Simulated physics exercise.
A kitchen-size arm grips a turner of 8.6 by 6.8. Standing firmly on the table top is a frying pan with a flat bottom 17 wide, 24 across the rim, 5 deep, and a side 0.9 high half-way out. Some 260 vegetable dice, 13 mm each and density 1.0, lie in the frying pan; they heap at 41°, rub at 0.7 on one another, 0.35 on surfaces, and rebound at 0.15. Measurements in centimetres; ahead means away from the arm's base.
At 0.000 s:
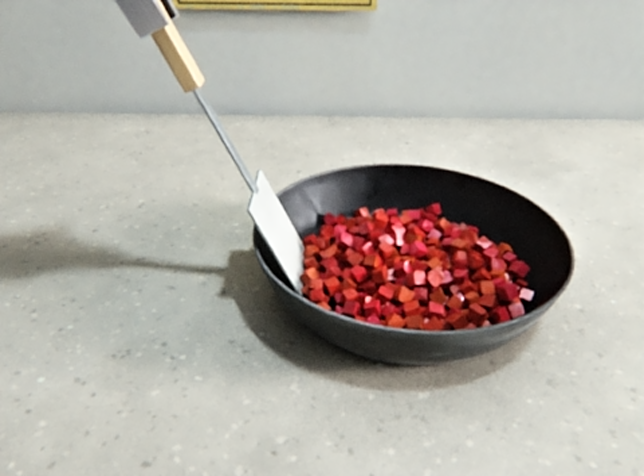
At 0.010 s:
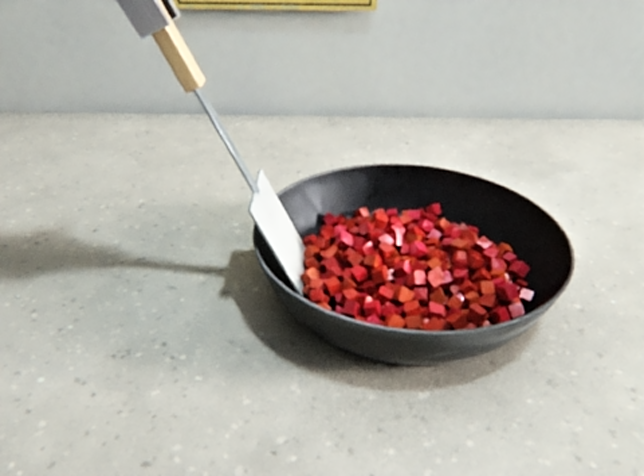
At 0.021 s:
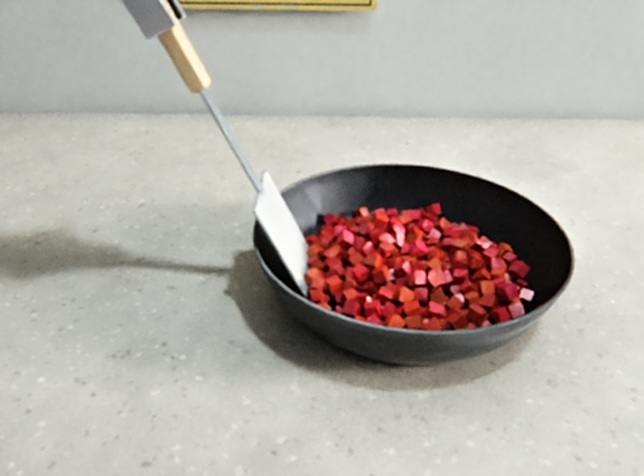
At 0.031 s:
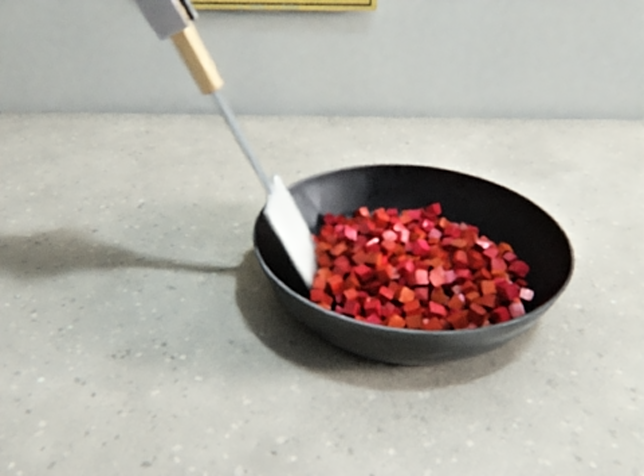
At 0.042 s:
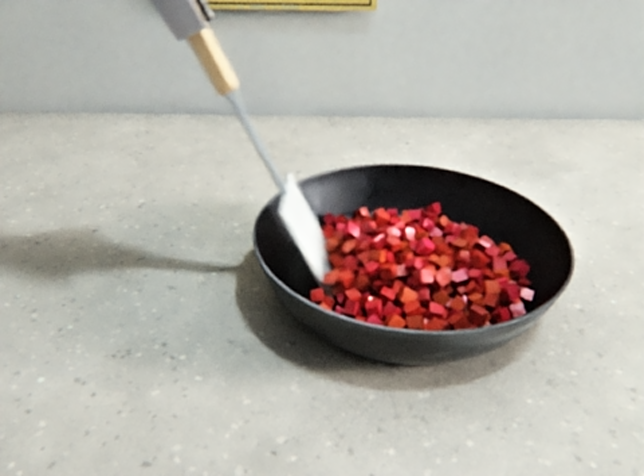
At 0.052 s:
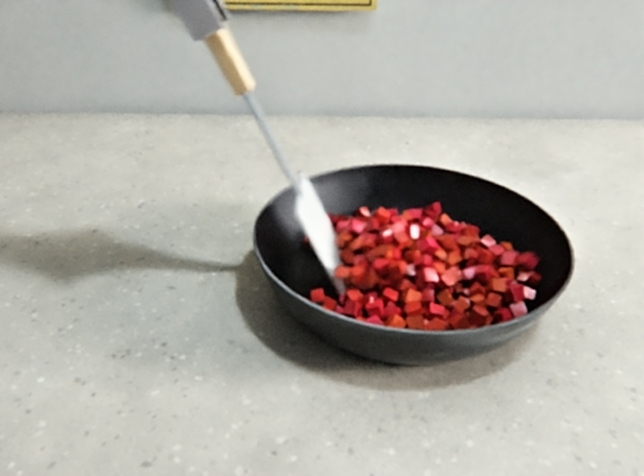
Red diced vegetables heaped in a black frying pan, a wooden-handled turner at the left side slowly pushing rightward into them.
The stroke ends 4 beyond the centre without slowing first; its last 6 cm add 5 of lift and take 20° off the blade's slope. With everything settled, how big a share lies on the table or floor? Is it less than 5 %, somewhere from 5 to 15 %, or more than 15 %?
It is from 5 to 15 %.
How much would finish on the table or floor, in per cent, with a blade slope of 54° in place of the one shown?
In that case around 5 per cent.
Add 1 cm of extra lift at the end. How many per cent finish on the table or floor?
Some 0 in a hundred.
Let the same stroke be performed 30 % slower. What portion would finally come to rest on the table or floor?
Then roughly 0 percent.
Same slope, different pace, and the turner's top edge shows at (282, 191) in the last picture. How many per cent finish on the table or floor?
Estimate: Close to 0 %.
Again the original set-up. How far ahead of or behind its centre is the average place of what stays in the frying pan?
Ahead of centre, near 3.5 centimetres.
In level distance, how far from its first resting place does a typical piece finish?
I'd guess close to 3 centimetres.
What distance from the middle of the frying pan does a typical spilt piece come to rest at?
Close to 26 cm from the centre.
After 0.08 s, sloping 64°, highest piece 5 above the table; 265 in the frying pan.
After 0.10 s, sloping 57°, highest piece 7 above the table; 265 in the frying pan.
After 0.32 s, sloping 45°, highest piece 6 above the table; 241 in the frying pan, 23 on the table or floor, 1 on the blade or in flight.
After 1.37 s, sloping 45°, highest piece 5 above the table; 241 in the frying pan, 24 on the table or floor.
At rest, 241 in the frying pan, 24 on the table or floor. That is 9 % on the table or floor.
